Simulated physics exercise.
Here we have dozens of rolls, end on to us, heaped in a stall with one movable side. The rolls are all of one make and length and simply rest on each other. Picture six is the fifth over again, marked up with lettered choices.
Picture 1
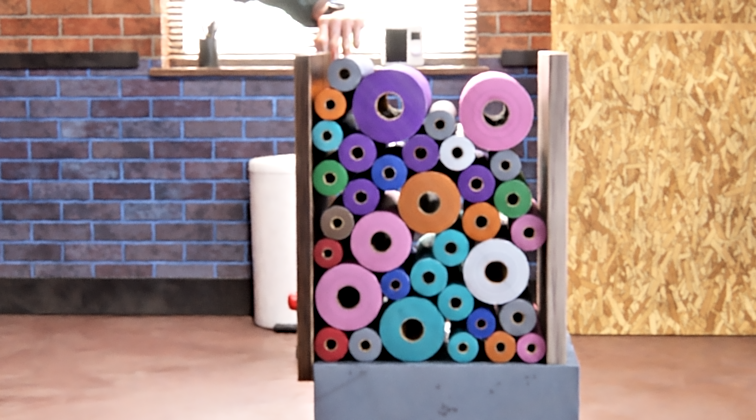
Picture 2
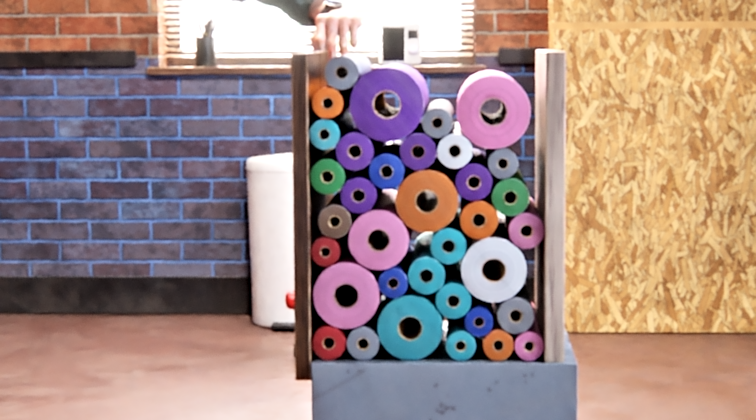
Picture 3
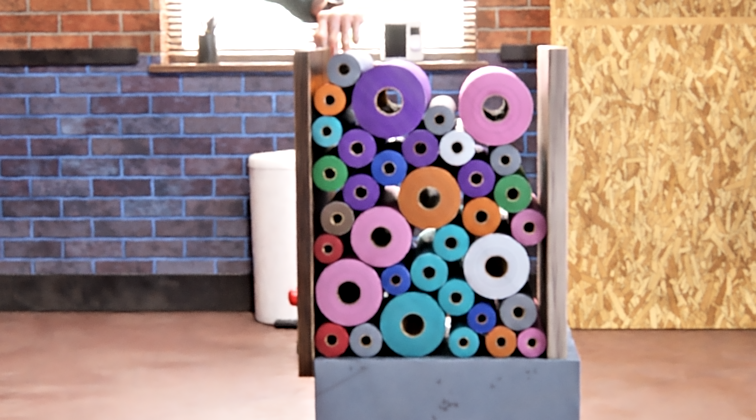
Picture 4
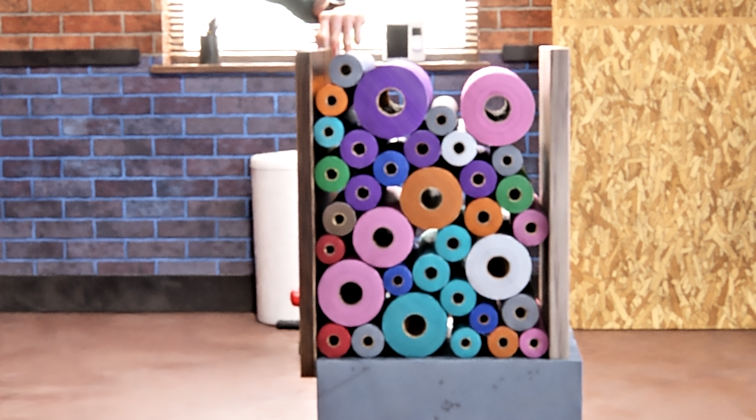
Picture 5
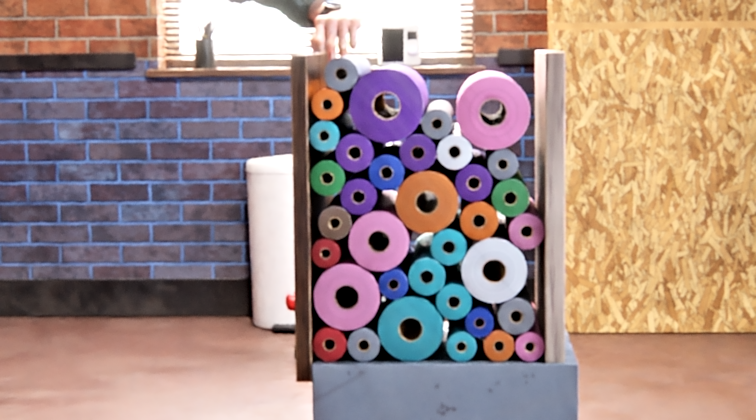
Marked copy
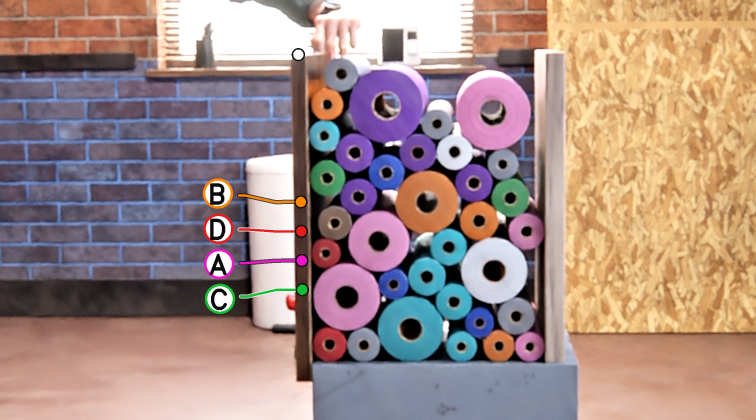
Colorful rolls of different sizes sat heaped between two upright boards on a grey block, barely moving apart from a slight shake of the whole view, while a hand stayed near the top left.
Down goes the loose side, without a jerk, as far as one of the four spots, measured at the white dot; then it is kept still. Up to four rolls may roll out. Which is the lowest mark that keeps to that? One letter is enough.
Lower it to B and no more.
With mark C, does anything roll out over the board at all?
At C: Yes.
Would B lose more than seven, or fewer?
Fewer than seven.
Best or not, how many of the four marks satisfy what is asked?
One of the four.
On the marked copy, A at (302, 261); B at (301, 202); C at (302, 290); D at (301, 231); the white dot at (298, 54).
With B. Early on, top of the board (309, 120).
Further on, top of the board (310, 193).
At the end, top of the board (310, 201), three out over the board.
As for the rest, A more than four out over the board; C more than four out over the board; D more than four out over the board.
